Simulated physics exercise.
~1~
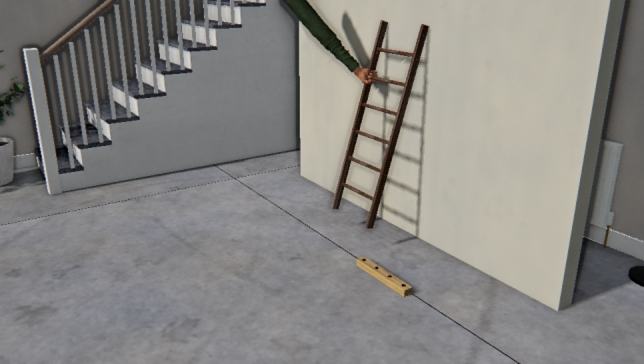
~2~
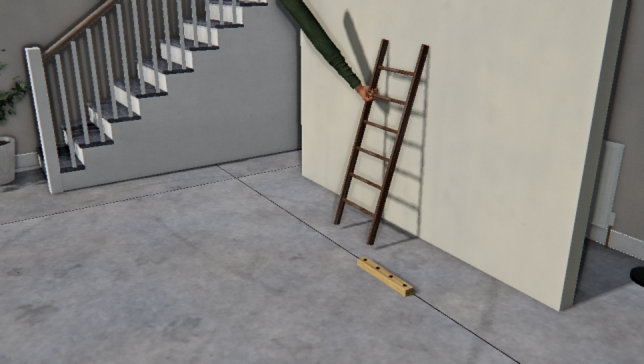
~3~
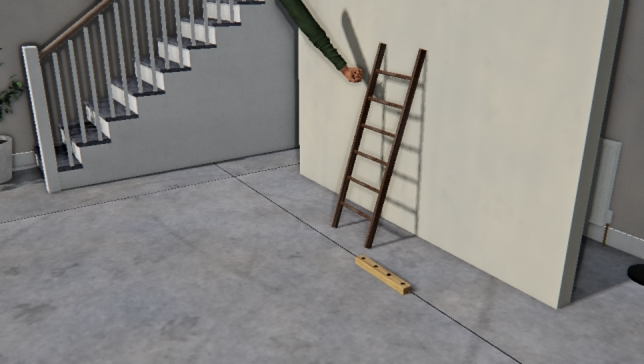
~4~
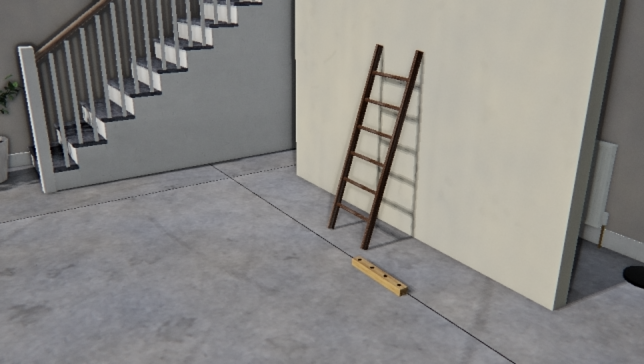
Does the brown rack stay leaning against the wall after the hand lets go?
Yes, the brown rack holds its place and is still leaning against the wall, with its feet close to the wooden strip, after the arm has gone.
